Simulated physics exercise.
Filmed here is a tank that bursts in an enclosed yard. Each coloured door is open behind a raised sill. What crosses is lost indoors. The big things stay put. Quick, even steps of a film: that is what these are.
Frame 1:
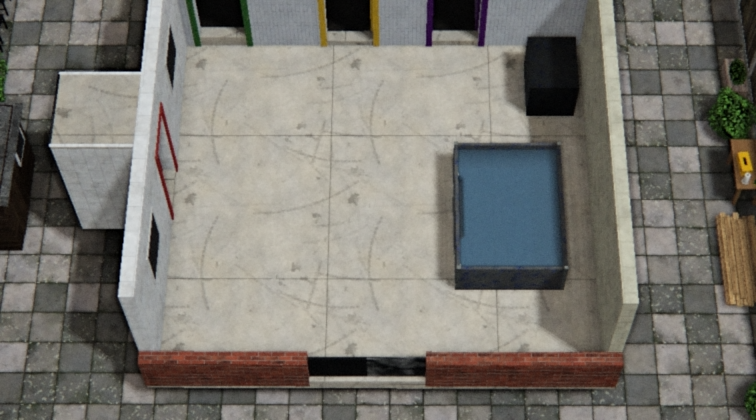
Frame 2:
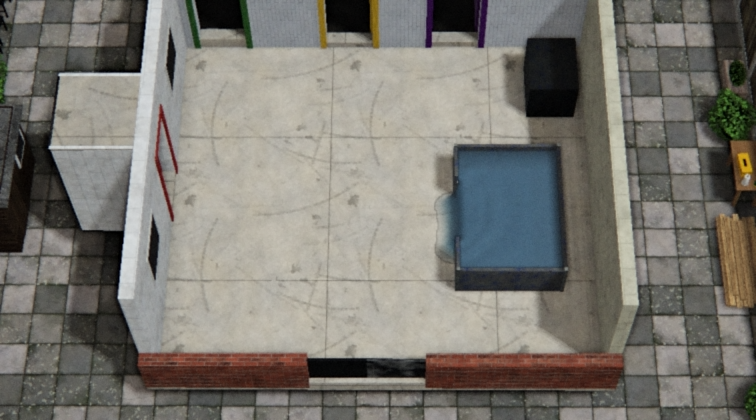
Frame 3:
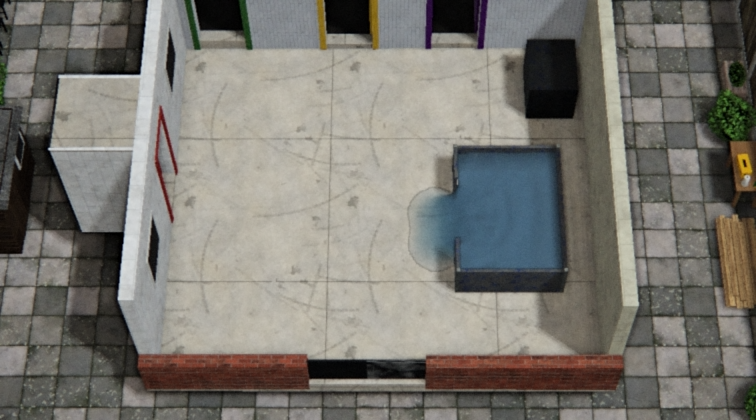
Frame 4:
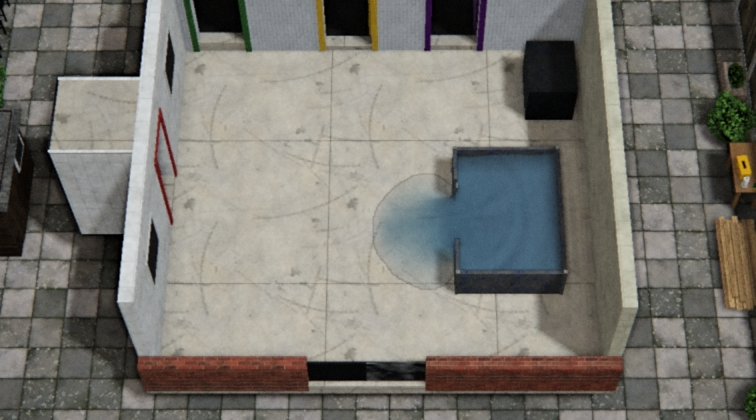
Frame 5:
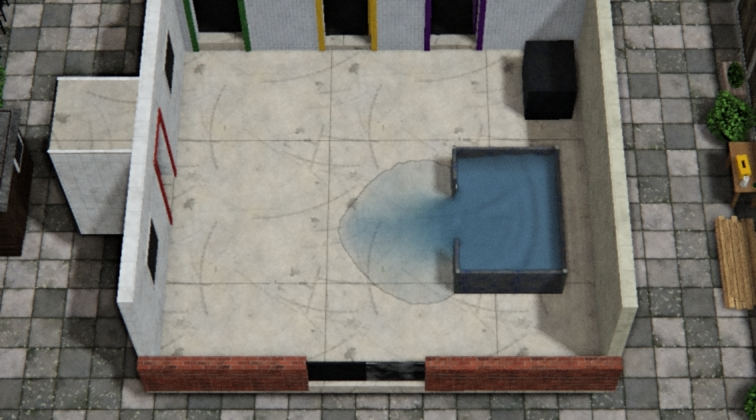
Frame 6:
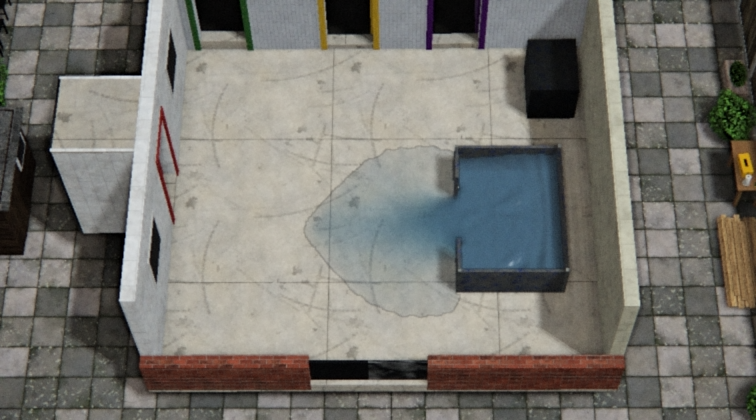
In an enclosed yard, water pouring from a gap in the tank's left side and spreading leftward across the pale floor.
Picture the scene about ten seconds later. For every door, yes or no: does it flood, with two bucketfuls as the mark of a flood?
Yellow door: No, red door: Yes, purple door: No, green door: No.
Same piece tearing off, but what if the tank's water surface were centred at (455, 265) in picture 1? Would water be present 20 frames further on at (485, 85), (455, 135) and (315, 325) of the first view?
Well, in the order you listed them, they'd be unreached, unreached and reached by the flood.
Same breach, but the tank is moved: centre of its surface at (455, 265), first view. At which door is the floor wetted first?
The red one is first.
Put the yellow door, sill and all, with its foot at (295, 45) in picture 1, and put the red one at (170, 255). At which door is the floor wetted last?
It's the one in purple.
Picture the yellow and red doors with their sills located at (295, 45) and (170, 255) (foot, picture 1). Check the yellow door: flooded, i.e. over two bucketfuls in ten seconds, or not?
In this case the yellow door remains below.
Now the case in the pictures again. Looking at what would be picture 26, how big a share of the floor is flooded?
Roughly 60 %.
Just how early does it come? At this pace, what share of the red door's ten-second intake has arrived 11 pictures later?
My estimate is close to 20 per cent.
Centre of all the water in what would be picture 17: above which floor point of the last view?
About (409, 230) in the last view.
A moment on, water covers 35 % of the floor; the yellow door not reached, the red door not reached, the purple door not reached, the green door not reached.
Next, water covers 55 % of the floor; the yellow door not reached, the red door under two buckets in, the purple door not reached, the green door not reached.
Then, water covers 60 % of the floor; the yellow door wet at the sill, nothing in, the red door over two buckets in, the purple door not reached, the green door wet at the sill, nothing in.
Later, water covers 65 % of the floor; the yellow door wet at the sill, nothing in, the red door far over two buckets in, the purple door not reached, the green door wet at the sill, nothing in.
In the end, water covers 95 % of the floor; the yellow door wet at the sill, nothing in, the red door far over two buckets in, the purple door wet at the sill, nothing in, the green door wet at the sill, nothing in.
